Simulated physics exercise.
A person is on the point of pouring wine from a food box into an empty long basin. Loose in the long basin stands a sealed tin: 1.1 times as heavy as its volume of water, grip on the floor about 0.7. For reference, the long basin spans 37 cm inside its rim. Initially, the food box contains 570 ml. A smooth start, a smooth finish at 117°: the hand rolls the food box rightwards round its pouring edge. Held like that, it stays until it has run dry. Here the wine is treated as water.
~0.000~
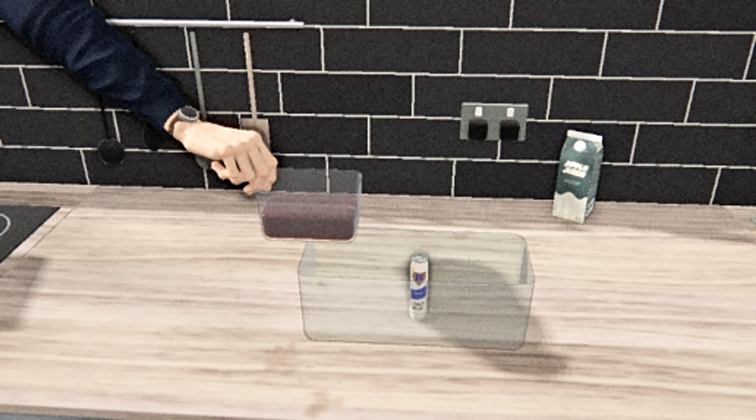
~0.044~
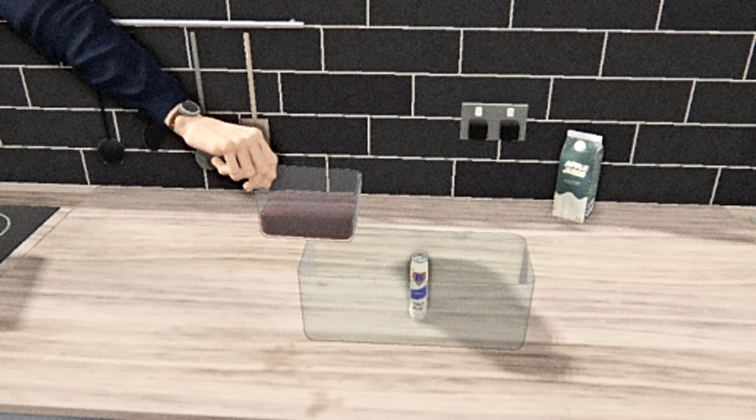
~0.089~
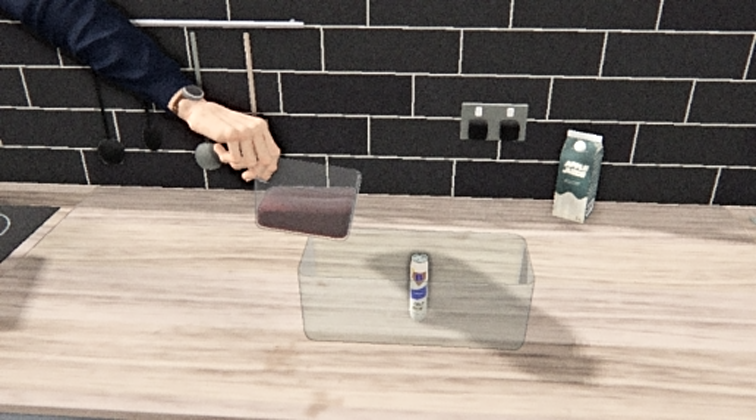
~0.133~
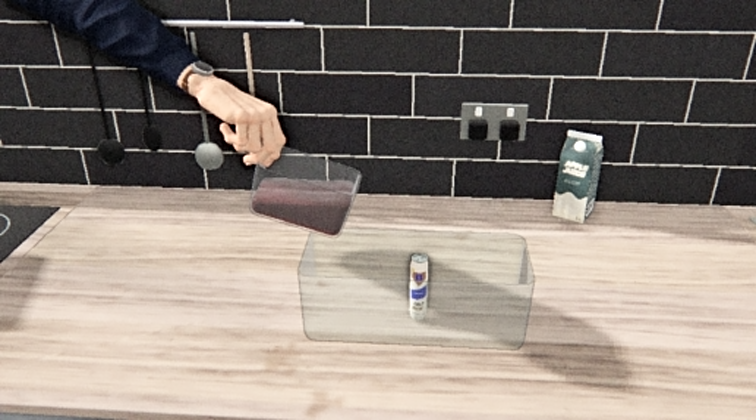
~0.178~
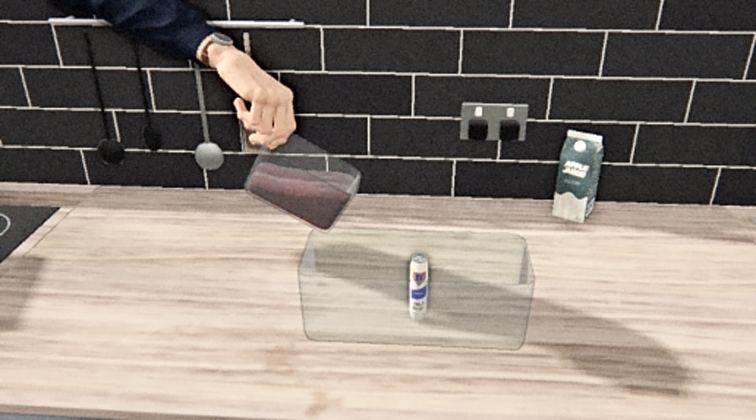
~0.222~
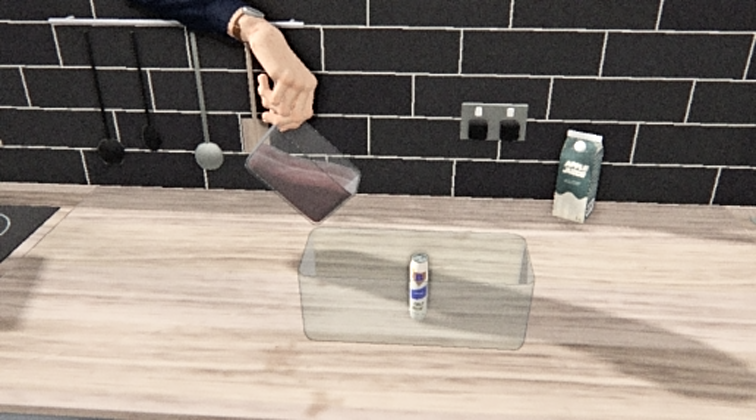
A hand tilting a clear food box of dark red liquid steadily rightwards above a long, clear basin with a small tin inside.
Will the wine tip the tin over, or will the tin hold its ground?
It holds its ground.
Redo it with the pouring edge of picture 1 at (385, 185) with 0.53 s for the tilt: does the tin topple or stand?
After that, the tin stays vertical.
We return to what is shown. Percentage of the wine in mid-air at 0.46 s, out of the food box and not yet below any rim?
58 per cent.
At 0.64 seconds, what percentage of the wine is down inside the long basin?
My estimate is about 86 percent.
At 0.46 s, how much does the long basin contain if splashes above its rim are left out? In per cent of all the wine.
Near 4 in a hundred.
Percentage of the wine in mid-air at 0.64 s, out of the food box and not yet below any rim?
About 12 % of the total.
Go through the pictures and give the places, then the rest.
Tilt 0°; pouring edge (359, 185); surface from (266, 202) to (357, 205); the long basin's rim runs from (305, 251) to (529, 259); the tin's top is at (420, 261), in the first picture.
Tilt 2°; pouring edge (359, 185); surface from (265, 200) to (356, 202), in the second picture.
Tilt 8°; pouring edge (358, 185); surface from (262, 197) to (355, 197), in the third picture.
Tilt 17°; pouring edge (358, 185); surface from (258, 187) to (354, 191), in the fourth picture.
Tilt 30°; pouring edge (358, 185); surface from (254, 171) to (353, 185), in the fifth picture.
Tilt 44°; pouring edge (357, 185); surface from (254, 152) to (354, 179), in the sixth picture.
By 0.46 s the tilt is 113° and 37 per cent is still to pour; the tin stands where it began.
By 0.64 s the tilt is 117° and 3 per cent is still to pour; the tin stands where it began.
By 0.83 s the tilt is 117° and 0 per cent is still to pour; the tin stands where it began.
By 1.03 s the tilt is 117° and 0 per cent is still to pour; the tin stands where it began.
At rest the tin stands where it began.
